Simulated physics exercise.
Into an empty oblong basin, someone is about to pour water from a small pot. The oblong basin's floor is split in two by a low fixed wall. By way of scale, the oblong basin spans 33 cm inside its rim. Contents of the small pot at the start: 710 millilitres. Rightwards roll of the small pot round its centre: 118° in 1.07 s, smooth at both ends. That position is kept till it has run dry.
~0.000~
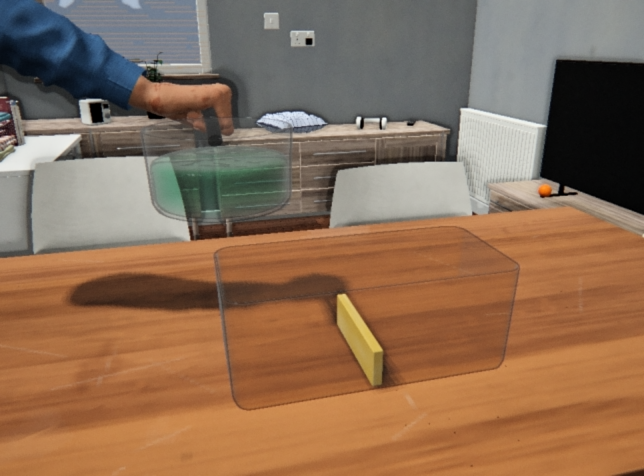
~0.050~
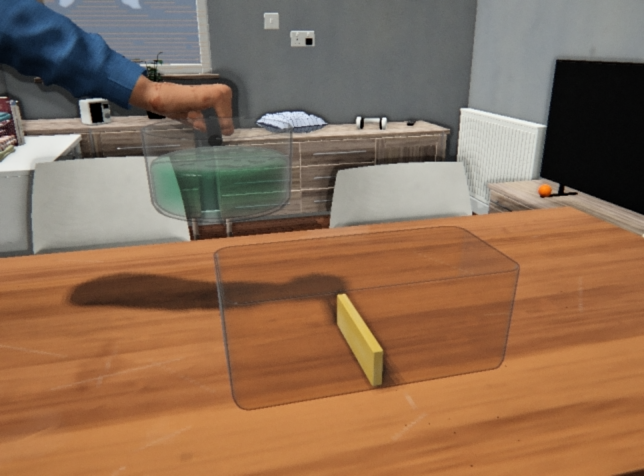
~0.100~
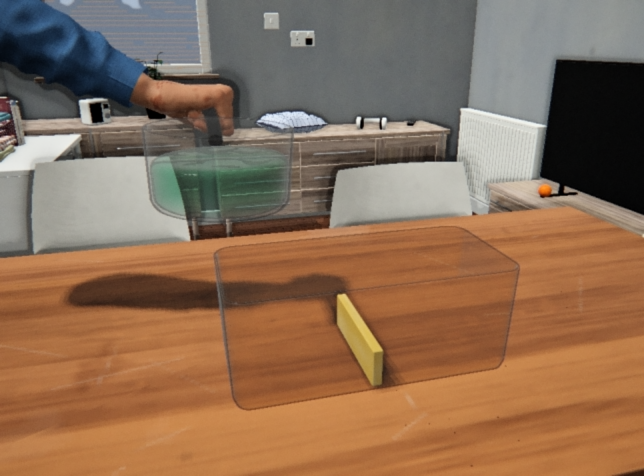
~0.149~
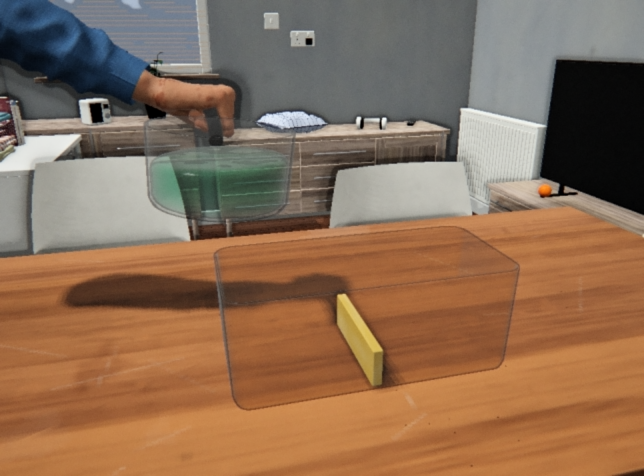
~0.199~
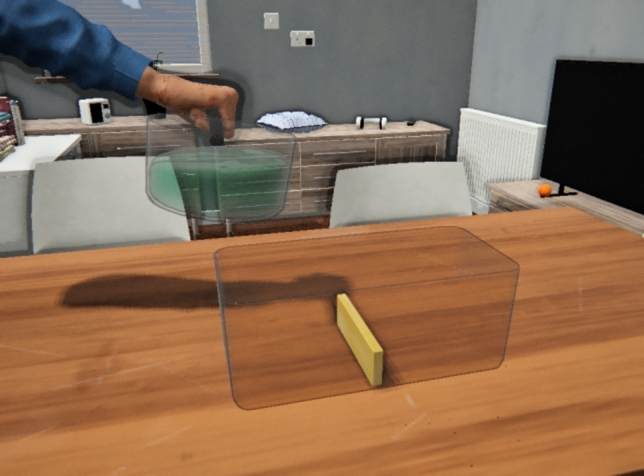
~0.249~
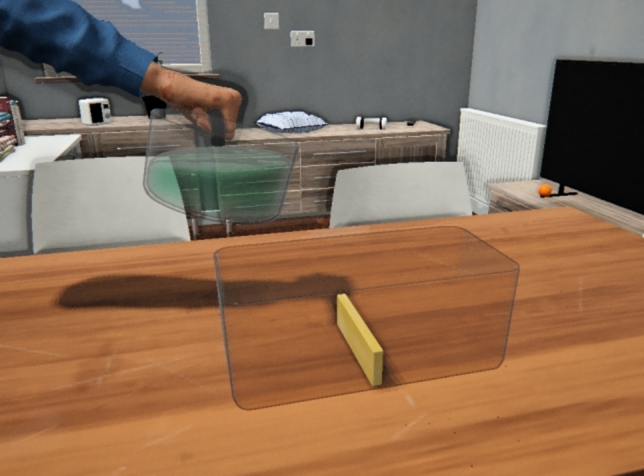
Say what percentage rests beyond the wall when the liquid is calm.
Roughly 13 per cent rests beyond the wall.
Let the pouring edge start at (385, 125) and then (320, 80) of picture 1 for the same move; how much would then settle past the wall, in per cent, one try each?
Some 95 and 60 per cent, in that order.
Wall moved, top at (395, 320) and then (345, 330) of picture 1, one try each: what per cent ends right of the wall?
The first try gives 5 percent and the second 40 percent.
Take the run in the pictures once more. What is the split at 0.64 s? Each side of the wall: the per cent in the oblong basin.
Left roughly 12, right roughly 0.
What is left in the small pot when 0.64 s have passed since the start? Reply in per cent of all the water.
I'd estimate some 54 % remains.
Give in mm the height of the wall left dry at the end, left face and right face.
Left side: Around 20 mm. Right side: Around 42 mm.
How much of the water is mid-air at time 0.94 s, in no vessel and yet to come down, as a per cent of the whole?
7 per cent, roughly.
Then, 0.64 s in, the tilt is 78° and 55 per cent is still to pour, 13 is left of the wall and 0 right of it.
Then, 0.94 s in, the tilt is 113° and 6 per cent is still to pour, 76 is left of the wall and 11 right of it.
Then, 1.24 s in, the tilt is 118° and 0 per cent is still to pour, 87 is left of the wall and 13 right of it.
Then, 1.57 s in, the tilt is 118° and 0 per cent is still to pour, 86 is left of the wall and 13 right of it.
Finally, 86 per cent lies left of the wall, 13 right of it and 1 outside.
